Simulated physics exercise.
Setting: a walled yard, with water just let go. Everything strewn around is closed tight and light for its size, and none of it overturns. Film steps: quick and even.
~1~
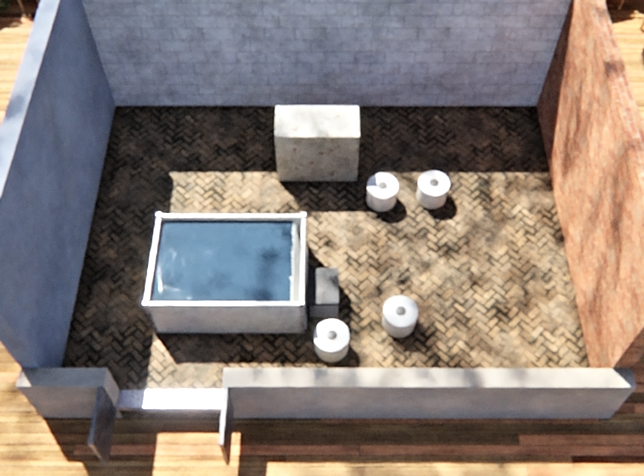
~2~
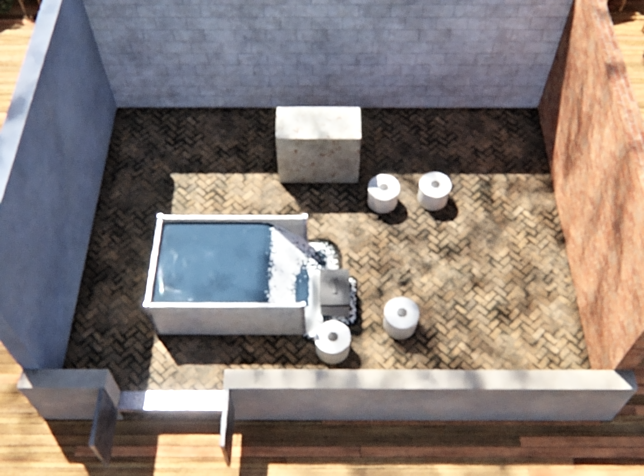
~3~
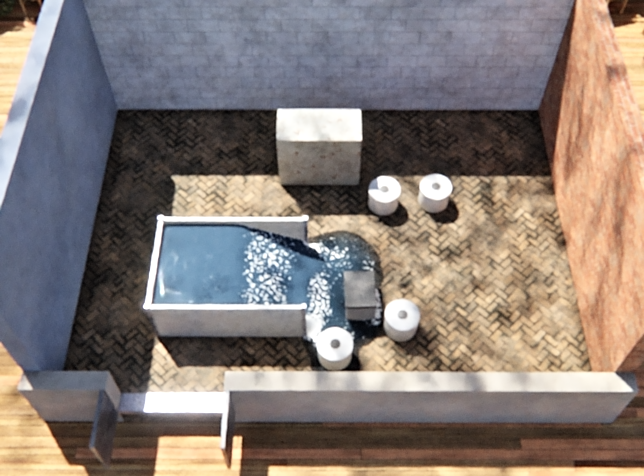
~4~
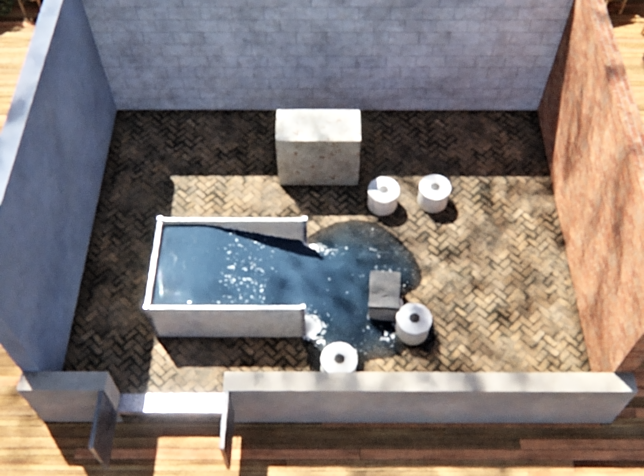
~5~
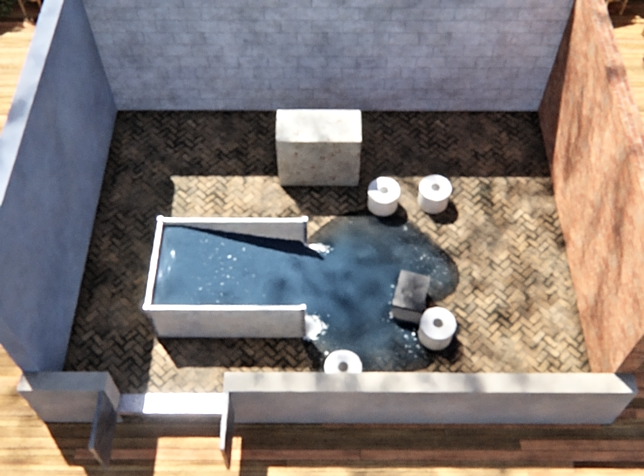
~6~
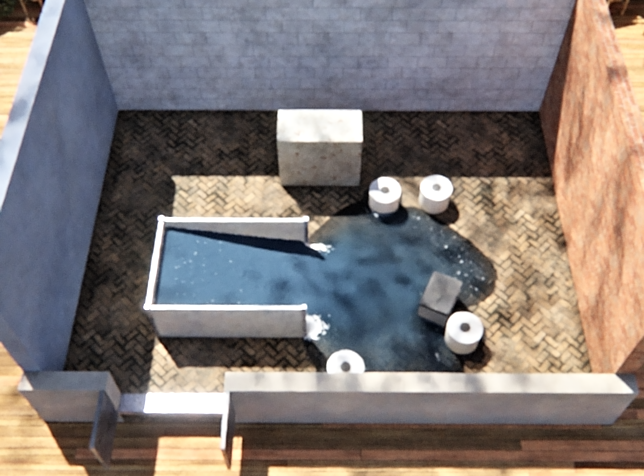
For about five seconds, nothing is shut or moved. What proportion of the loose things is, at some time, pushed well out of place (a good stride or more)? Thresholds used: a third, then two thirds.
I expect the share pushed well aside to be two thirds or higher.
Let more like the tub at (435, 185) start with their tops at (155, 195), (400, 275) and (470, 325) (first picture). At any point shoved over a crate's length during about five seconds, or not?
Outcome per entry: Stays where it is / knocked aside / knocked aside.
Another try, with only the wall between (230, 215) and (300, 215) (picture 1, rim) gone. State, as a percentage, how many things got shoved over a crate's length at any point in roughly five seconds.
Estimate: Some 40 per cent.
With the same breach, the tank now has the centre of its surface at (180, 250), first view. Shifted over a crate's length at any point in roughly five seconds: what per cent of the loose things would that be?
I reckon around 100 percent of them.
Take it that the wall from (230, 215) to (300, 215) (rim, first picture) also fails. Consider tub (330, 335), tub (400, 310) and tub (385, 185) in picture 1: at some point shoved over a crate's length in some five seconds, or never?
Object by object: Short of it, short of it, covered the distance.
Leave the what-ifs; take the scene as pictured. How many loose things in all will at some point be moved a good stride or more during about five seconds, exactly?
The count is 4.
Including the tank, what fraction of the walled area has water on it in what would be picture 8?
I reckon around 35 per cent.
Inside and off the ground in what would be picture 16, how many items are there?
That would be 3.
A moment on, 2 of 5 are well off their spots; 1 afloat.
Next, 4 of 5 are well off their spots; 3 afloat.
Later, 4 of 5 are well off their spots; 3 afloat.
In the end, 4 of 5 are well off their spots, and 4 have been at some point; 4 afloat.
